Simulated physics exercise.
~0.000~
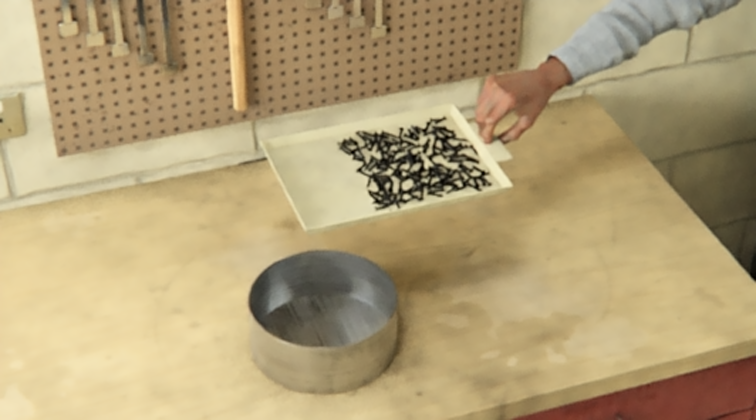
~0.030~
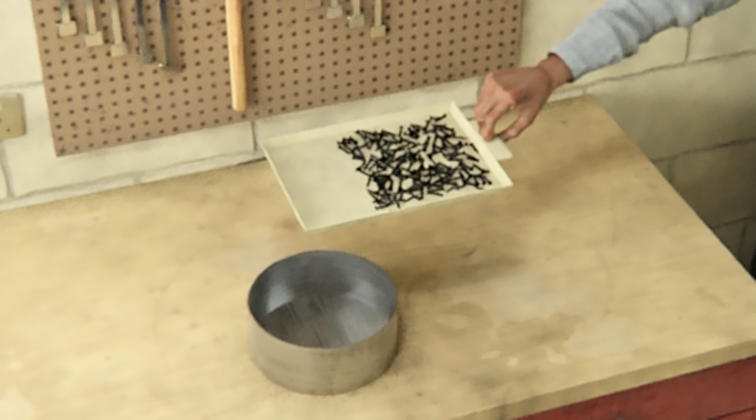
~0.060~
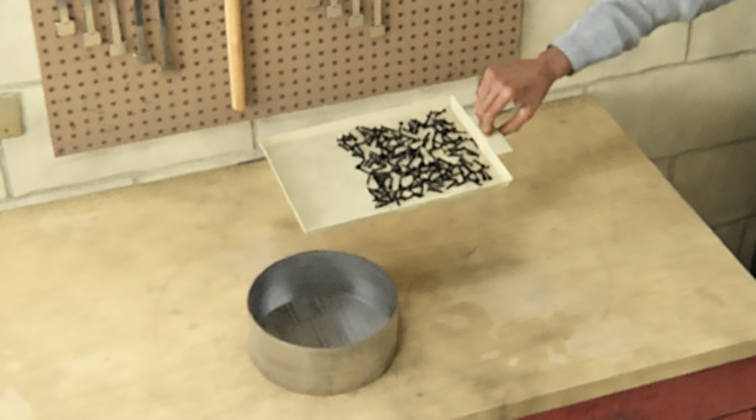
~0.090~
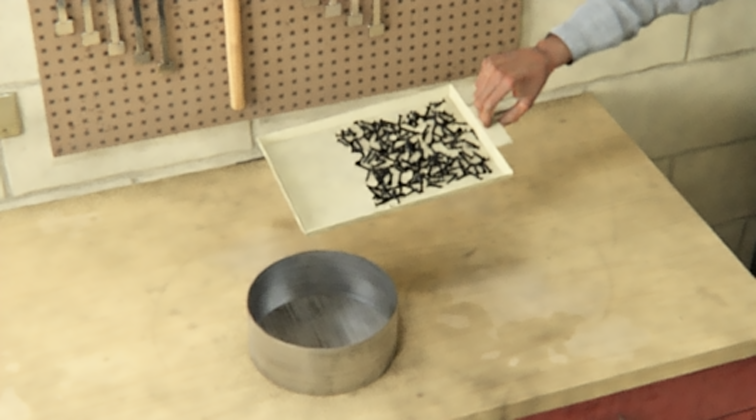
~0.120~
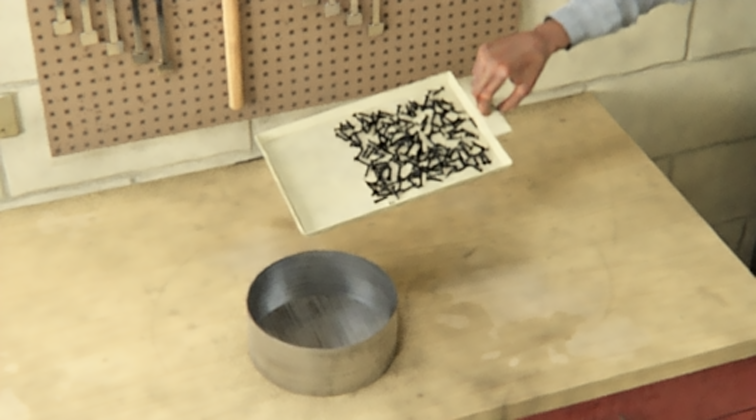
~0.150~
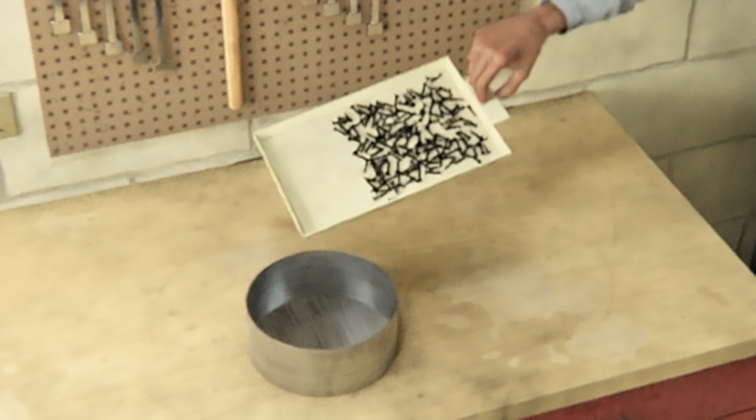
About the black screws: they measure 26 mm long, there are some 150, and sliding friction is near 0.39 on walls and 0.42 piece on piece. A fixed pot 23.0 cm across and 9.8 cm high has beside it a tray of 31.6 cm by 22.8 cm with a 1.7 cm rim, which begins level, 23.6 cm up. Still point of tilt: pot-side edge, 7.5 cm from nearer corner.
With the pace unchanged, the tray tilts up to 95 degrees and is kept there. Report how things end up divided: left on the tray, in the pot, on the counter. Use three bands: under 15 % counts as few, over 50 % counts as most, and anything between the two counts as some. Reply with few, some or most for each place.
Tray: Few, pot: Most, counter: Some.
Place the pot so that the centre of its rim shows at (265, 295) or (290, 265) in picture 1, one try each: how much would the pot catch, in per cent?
About 95 percent the first time and about 15 percent the second.
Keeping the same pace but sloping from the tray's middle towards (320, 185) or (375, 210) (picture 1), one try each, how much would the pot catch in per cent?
10 and 65 %.
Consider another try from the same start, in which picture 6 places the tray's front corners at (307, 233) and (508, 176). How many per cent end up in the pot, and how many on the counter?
That works out as pot 75 and counter 25.
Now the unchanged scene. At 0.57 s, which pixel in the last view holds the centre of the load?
The middle of the load should be at about (304, 226) by then.
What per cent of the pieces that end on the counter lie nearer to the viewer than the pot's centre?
70 %.
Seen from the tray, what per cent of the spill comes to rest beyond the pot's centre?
Share: Close to 100 %.
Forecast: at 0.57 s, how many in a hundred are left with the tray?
It comes to near 80 per cent.
After 0.40 s, tilt 54 degrees; the tray holds 100 %, the pot 0 %.
Then, at 0.57 s, tilt 82 degrees; the tray holds 80 %, the pot 0 %.
Then, at 0.86 s, tilt 95 degrees; the tray holds 0 %, the pot 65 %.
At rest (1.8 s), tray 0 %, pot 65 %, counter 35 %.
